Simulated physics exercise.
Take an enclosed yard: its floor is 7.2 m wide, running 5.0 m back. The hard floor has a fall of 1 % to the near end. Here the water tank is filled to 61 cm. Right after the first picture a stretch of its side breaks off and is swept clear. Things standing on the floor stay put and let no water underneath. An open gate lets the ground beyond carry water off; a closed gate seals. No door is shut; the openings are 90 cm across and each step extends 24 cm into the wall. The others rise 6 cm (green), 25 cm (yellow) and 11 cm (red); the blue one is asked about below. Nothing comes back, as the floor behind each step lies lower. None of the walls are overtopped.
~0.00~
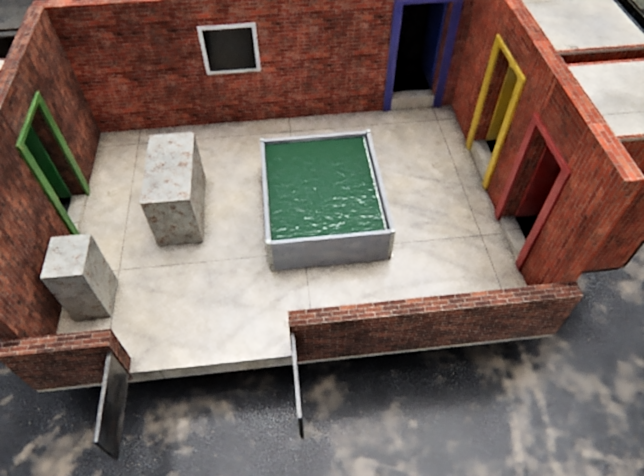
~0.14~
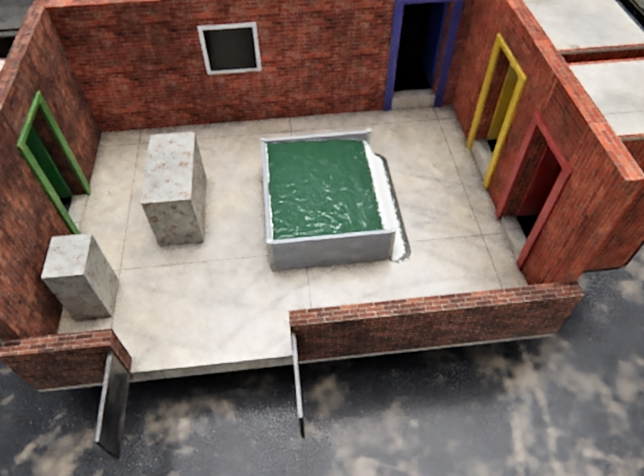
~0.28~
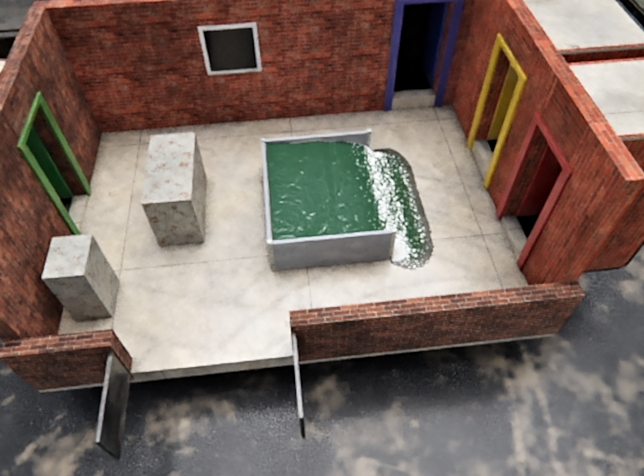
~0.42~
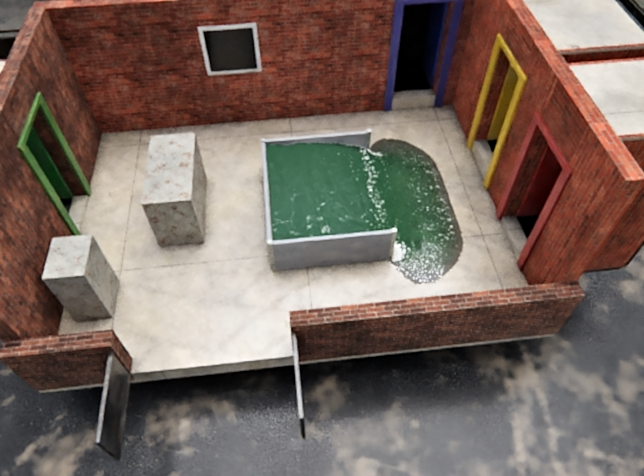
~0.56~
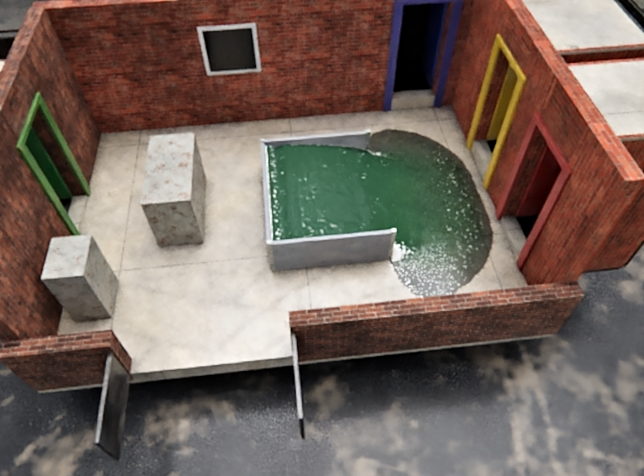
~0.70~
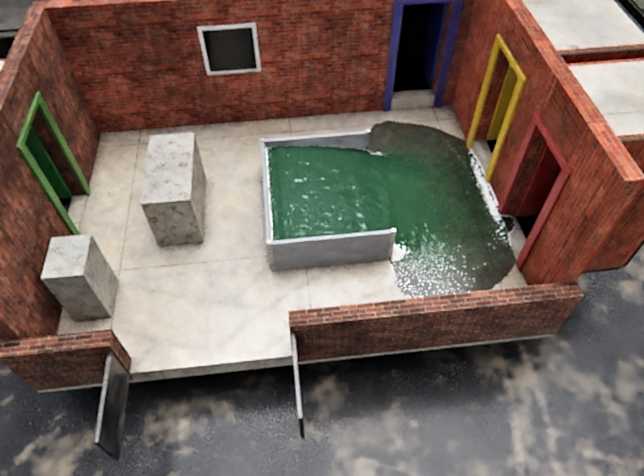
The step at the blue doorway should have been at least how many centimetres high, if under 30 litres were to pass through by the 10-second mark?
At least some 20 cm.
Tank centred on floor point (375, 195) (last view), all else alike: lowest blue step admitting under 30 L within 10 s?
Then close to 22 cm.
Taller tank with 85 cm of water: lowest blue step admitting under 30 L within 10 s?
About 27 centimetres.
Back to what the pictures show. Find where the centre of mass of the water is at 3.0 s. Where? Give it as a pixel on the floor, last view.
The balance point sits at roughly (412, 203).
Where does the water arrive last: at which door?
I'd say the green one.
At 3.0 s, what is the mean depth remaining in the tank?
It averages roughly 13 centimetres.
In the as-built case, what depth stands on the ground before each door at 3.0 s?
Depths in cm: Blue 25, green 0, yellow 21, red 22.
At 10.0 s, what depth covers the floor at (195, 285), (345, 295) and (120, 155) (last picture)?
About 7, 5 and 8 cm.
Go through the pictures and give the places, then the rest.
The water tank at (323, 186) is whole and still, 61 cm deep; the blue door at (418, 66) is dry, in the first frame.
Water pours out at (377, 196) and has run 0.3 m, to (405, 254); about 8 cm deep outside, 61 cm at the back, in the second frame.
Water pours out at (377, 198) and has run 0.7 m, to (428, 243); about 11 cm deep outside, 61 cm at the back, in the third frame.
The gap is at (377, 199), the front 1.3 m out at (454, 223); the back of the water tank holds 60 cm, in the fourth frame.
The gap is at (376, 199), the front 1.8 m out at (486, 226); the back of the water tank holds 53 cm, in the fifth frame.
The gap is at (376, 199), the front 2.2 m out at (508, 220); the back of the water tank holds 52 cm; the blue door at (418, 66), 2.8 m from the gap, is still 0.7 m from the nearest water, in the sixth frame.
After 1.4 s water covers 30 % of the floor, deepest (42 cm) near (482, 199); 2 cm at the blue door, 0 litres in over its 26 cm step.
After 3.0 s water covers 45 % of the floor, deepest (34 cm) near (528, 315); 25 cm at the blue door, 4 litres in over its 26 cm step.
After 10.0 s water covers 95 % of the floor, deepest (12 cm) near (65, 300); 3 cm at the blue door, 6 litres in over its 26 cm step.
At the blue door as built, the water arrived by 1.3 s and peaked near 26 cm at 2.6 s.
With a step of 16 cm, 58 litres would have come in within the 10 s; with 21.5 cm, 20 litres. So under 30 litres takes about 20 cm.
